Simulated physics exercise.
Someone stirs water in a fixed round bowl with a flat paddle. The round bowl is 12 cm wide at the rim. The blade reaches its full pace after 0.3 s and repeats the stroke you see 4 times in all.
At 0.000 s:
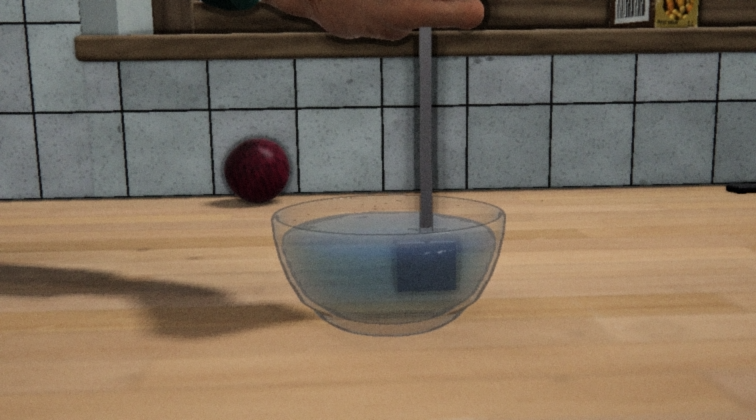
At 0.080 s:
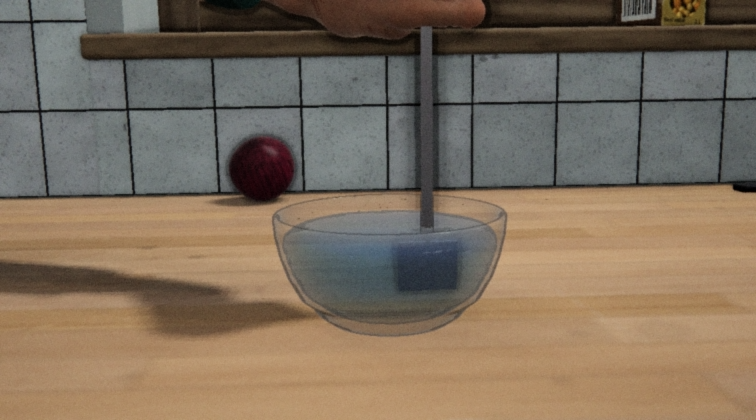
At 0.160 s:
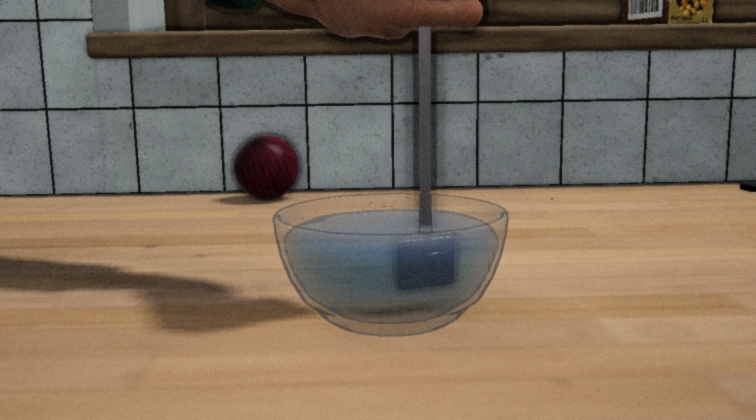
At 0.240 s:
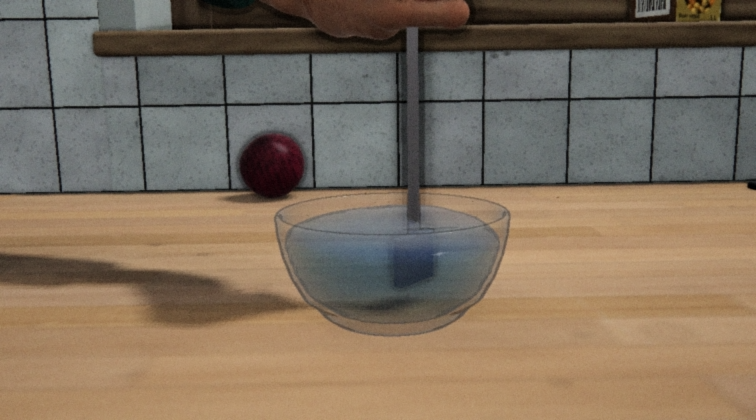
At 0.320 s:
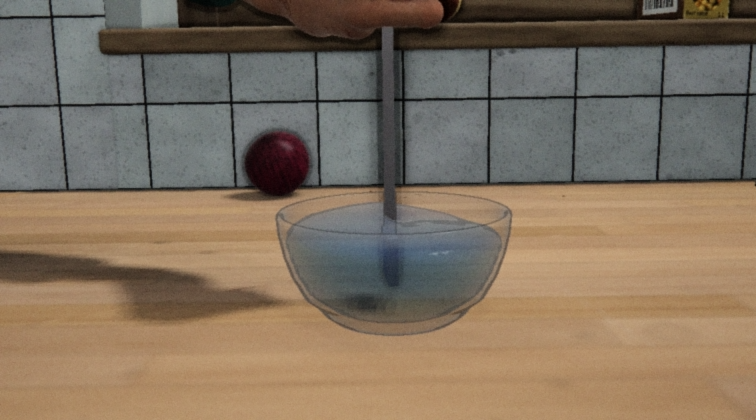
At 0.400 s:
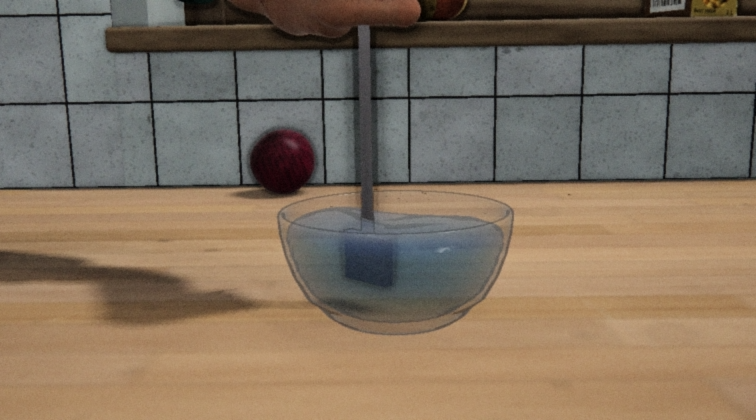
The clip opens on a clear glass bowl of bluish liquid on a wooden counter, a hand above holding a thin stem with a block submerged, near the bowl's right side. After staying nearly still, the hand moves the stem left through the liquid, and the block turns narrow, then broad again.
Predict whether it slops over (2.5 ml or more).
The round bowl stays dry outside.
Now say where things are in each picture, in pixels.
The stem is at (426, 74); surface from (281, 233) to (495, 229); the rim runs from (275, 219) to (500, 214), in the first picture.
The stem is at (426, 73); surface from (281, 233) to (496, 227), in the second picture.
The stem is at (425, 73); surface from (283, 233) to (498, 229), in the third picture.
The stem is at (413, 72); surface from (284, 231) to (499, 231), in the fourth picture.
The stem is at (388, 72); surface from (286, 228) to (499, 230), in the fifth picture.
The stem is at (365, 71); surface from (286, 224) to (505, 227), in the sixth picture.
By 1.04 s 0 ml is over the rim.
By 1.68 s 0 ml is over the rim.
By 2.33 s 0 ml is over the rim.
By 2.97 s 0 ml is over the rim.
At rest 0 ml is over the rim.
